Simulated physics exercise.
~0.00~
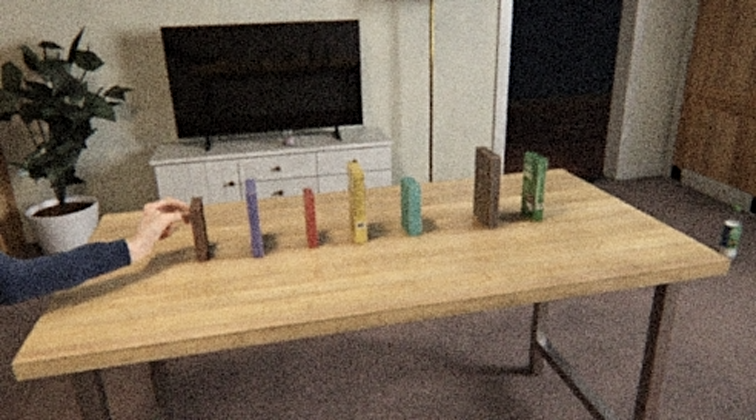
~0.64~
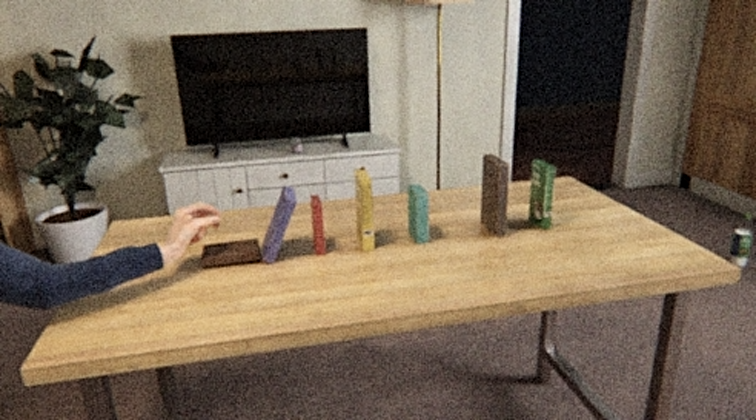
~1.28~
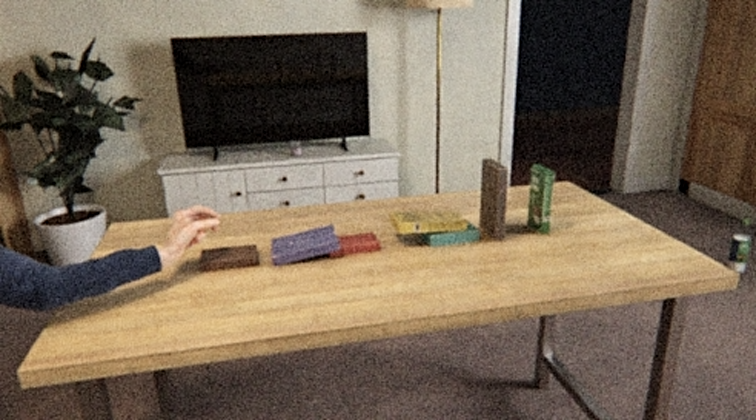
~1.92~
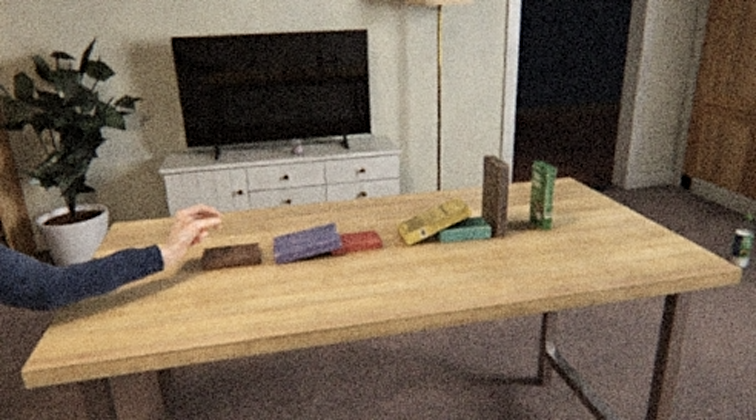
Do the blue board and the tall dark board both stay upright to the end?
No, the blue board topples to the right and ends up lying over on the table. The tall dark board does keep standing.
